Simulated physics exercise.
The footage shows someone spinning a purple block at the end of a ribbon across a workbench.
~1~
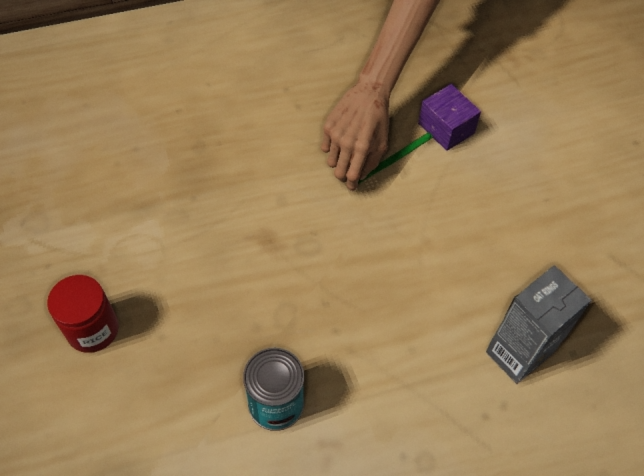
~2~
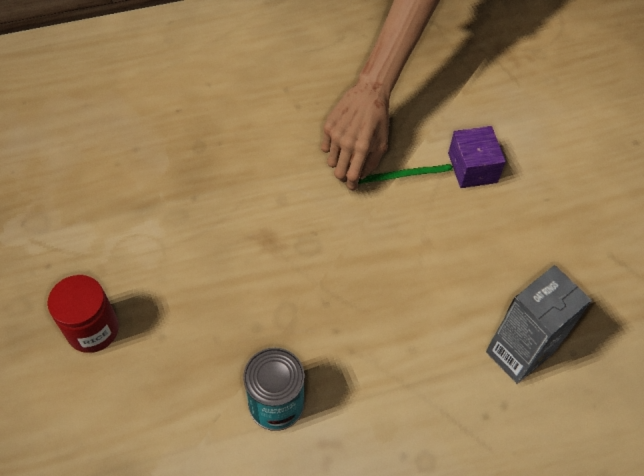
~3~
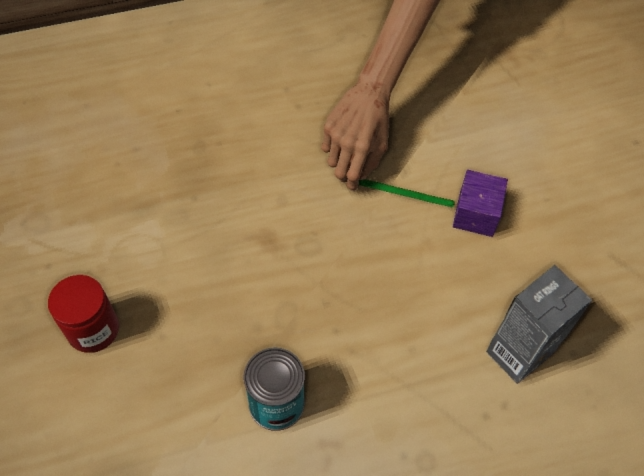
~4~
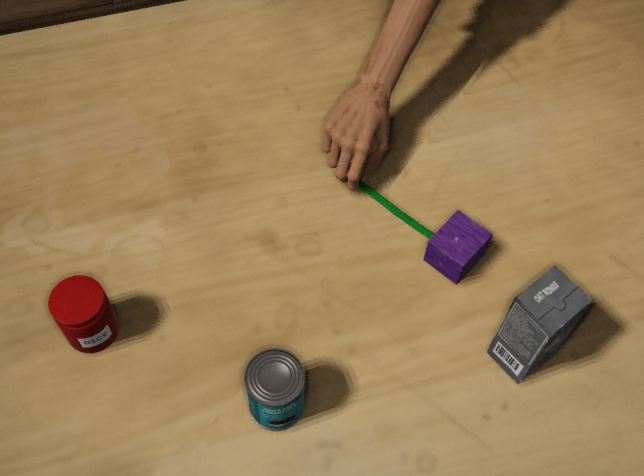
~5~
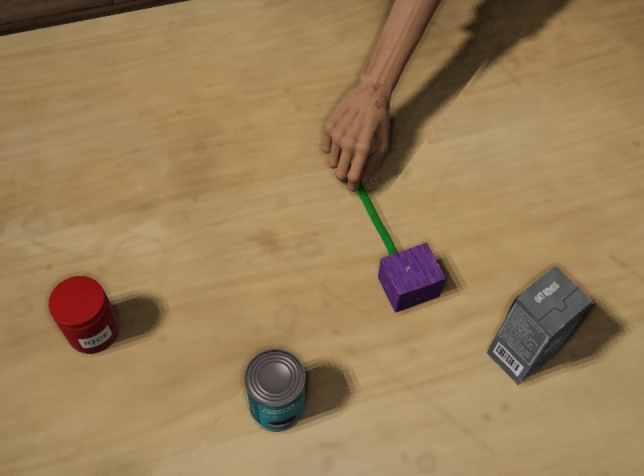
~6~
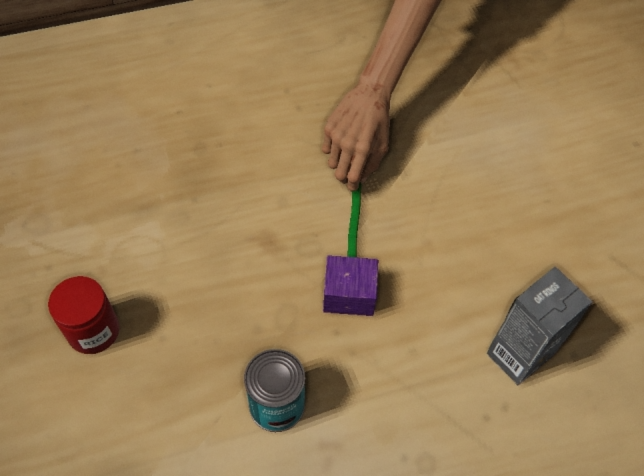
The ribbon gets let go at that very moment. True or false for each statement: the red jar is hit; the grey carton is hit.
Red jar: False; grey carton: False.
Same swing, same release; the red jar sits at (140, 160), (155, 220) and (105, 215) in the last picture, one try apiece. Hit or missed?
First case: No contact; second case: Contact made; third case: Contact made.
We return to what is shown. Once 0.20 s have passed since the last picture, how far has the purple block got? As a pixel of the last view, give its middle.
By that time: (105, 230).
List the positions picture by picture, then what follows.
The first frame shows purple block (452, 106); red jar (75, 299); grey carton (554, 298); turquoise tin (274, 376).
The second frame shows purple block (479, 146).
The third frame shows purple block (483, 193).
The fourth frame shows purple block (460, 237).
The fifth frame shows purple block (414, 268).
The sixth frame shows purple block (352, 276); red jar (76, 300); grey carton (554, 300); turquoise tin (275, 378); going round clockwise.
Then, 0.08 s on from there, block near (237, 261).
Then, 0.20 s on from there, block near (105, 230).
In the end, block out of view. The red jar stays untouched and the grey carton remains clear.
